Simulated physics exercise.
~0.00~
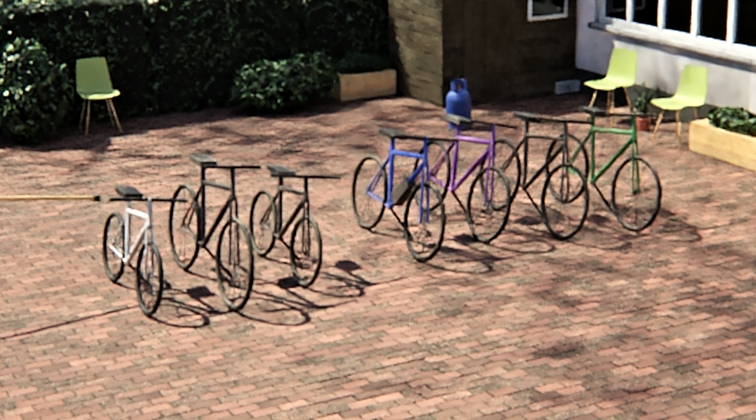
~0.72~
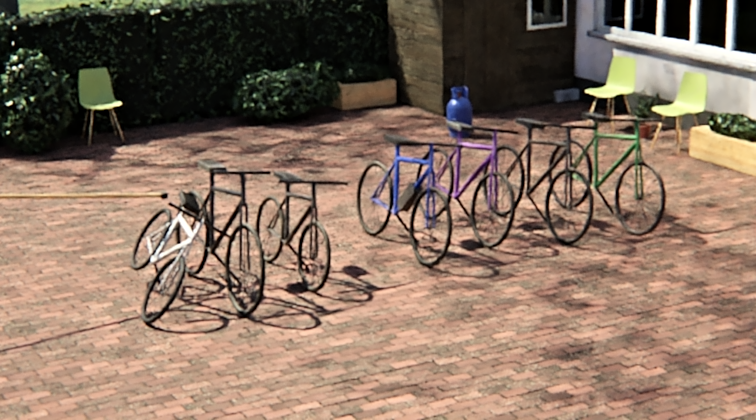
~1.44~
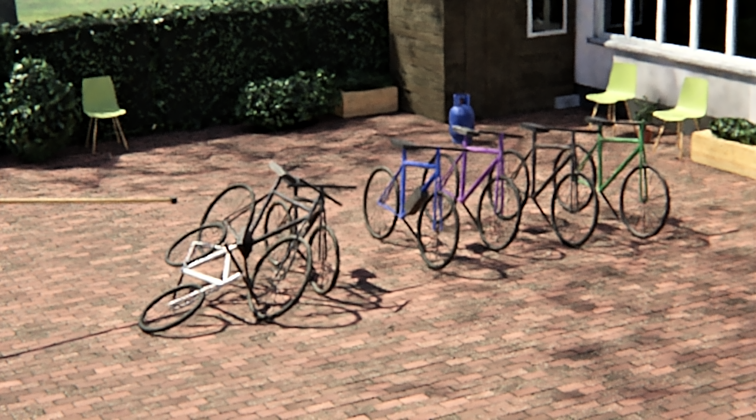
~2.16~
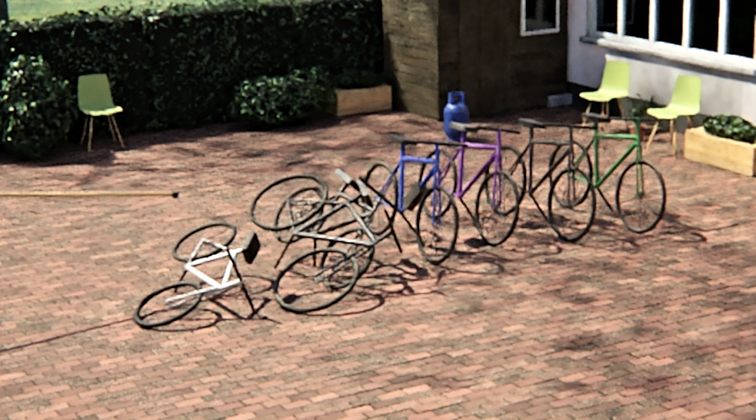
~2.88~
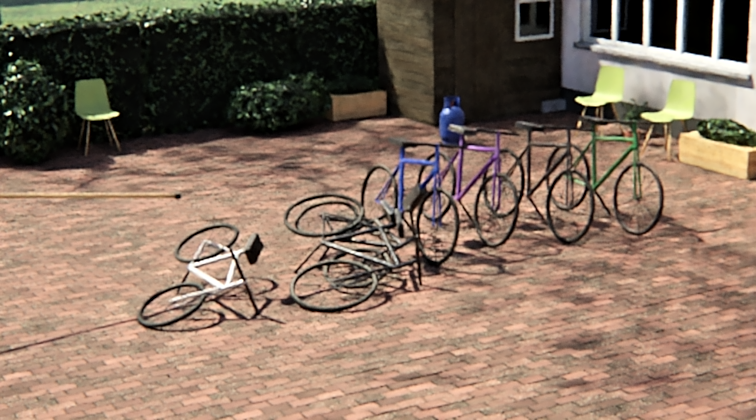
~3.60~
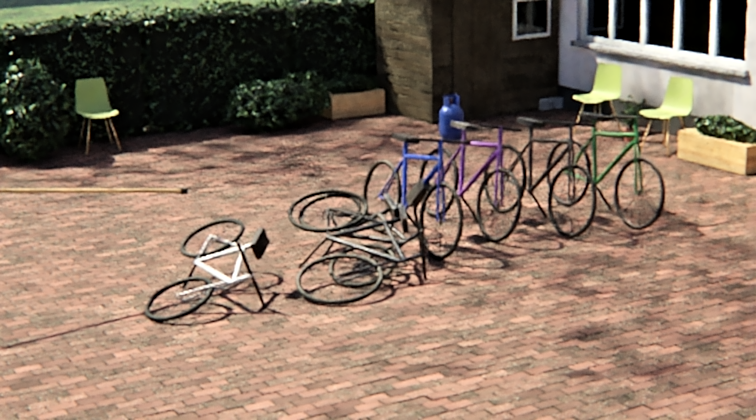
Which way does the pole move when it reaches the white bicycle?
The pole moves to the right, pushing the white bicycle over toward the rest of the row.
